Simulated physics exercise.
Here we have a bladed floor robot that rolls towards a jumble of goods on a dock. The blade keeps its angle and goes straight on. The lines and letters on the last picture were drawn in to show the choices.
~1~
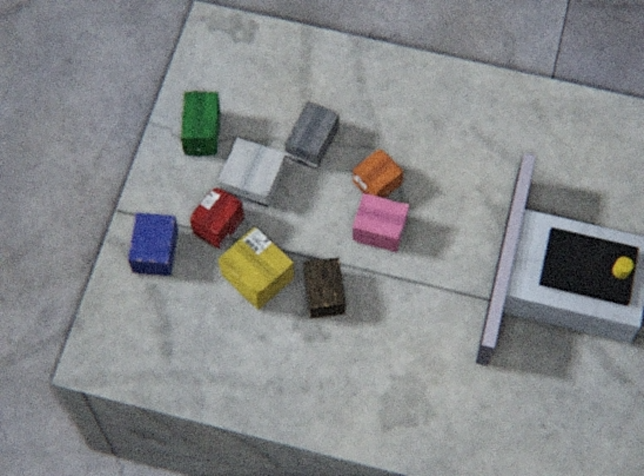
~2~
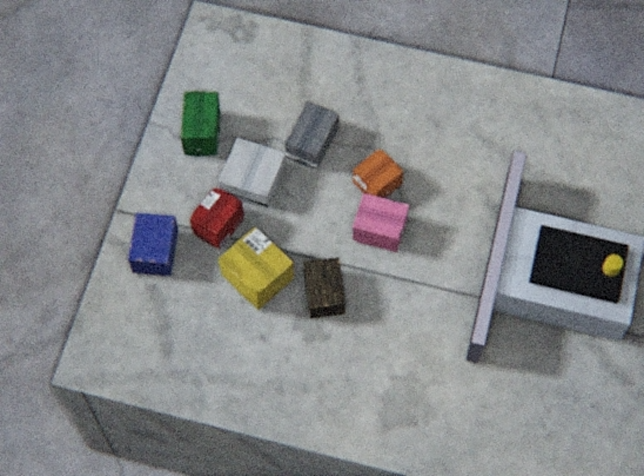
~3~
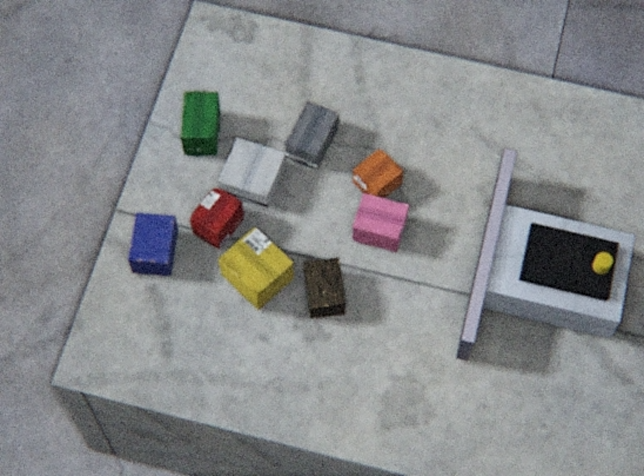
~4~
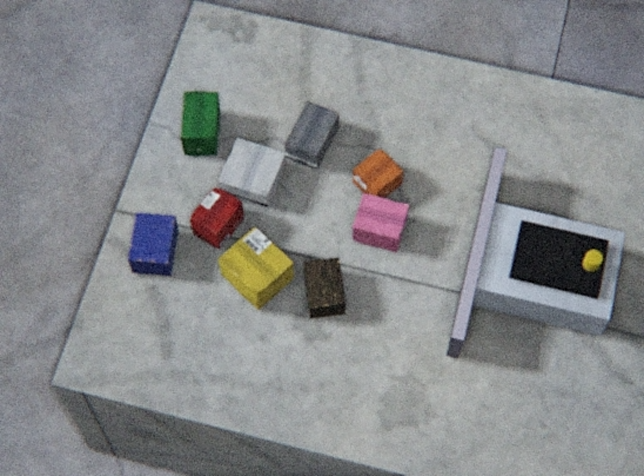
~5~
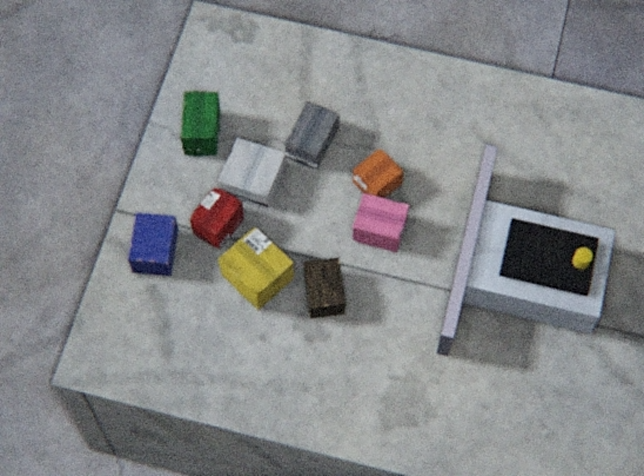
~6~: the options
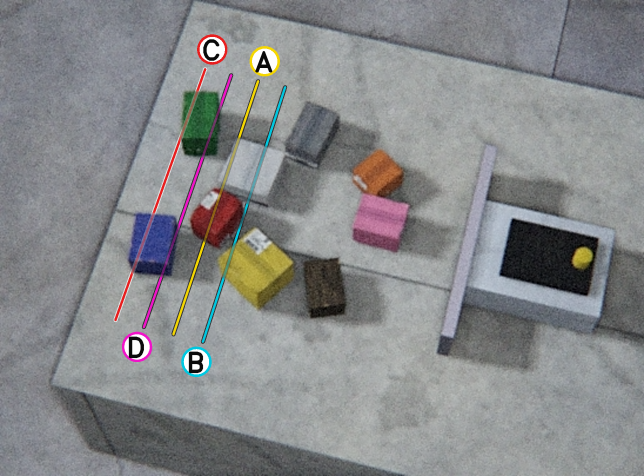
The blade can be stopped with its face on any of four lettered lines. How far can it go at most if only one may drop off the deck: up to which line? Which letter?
A is the last line within the limit.
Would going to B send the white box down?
No.
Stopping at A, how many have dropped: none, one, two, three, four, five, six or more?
In all, one.
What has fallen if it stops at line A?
It is the blue crate.
On the marked copy, A at (218, 202); B at (246, 208); C at (163, 188); D at (190, 195).
With A. Early on, robot (449, 232); orange parcel (361, 176); pink parcel (349, 216).
Further on, robot (357, 211); green box (194, 122); white box (221, 165).
At the end, robot (289, 195); blue crate over the edge; green box (158, 96); one fallen.
As for the rest, B is within the limit but short; C drops five; D drops three.
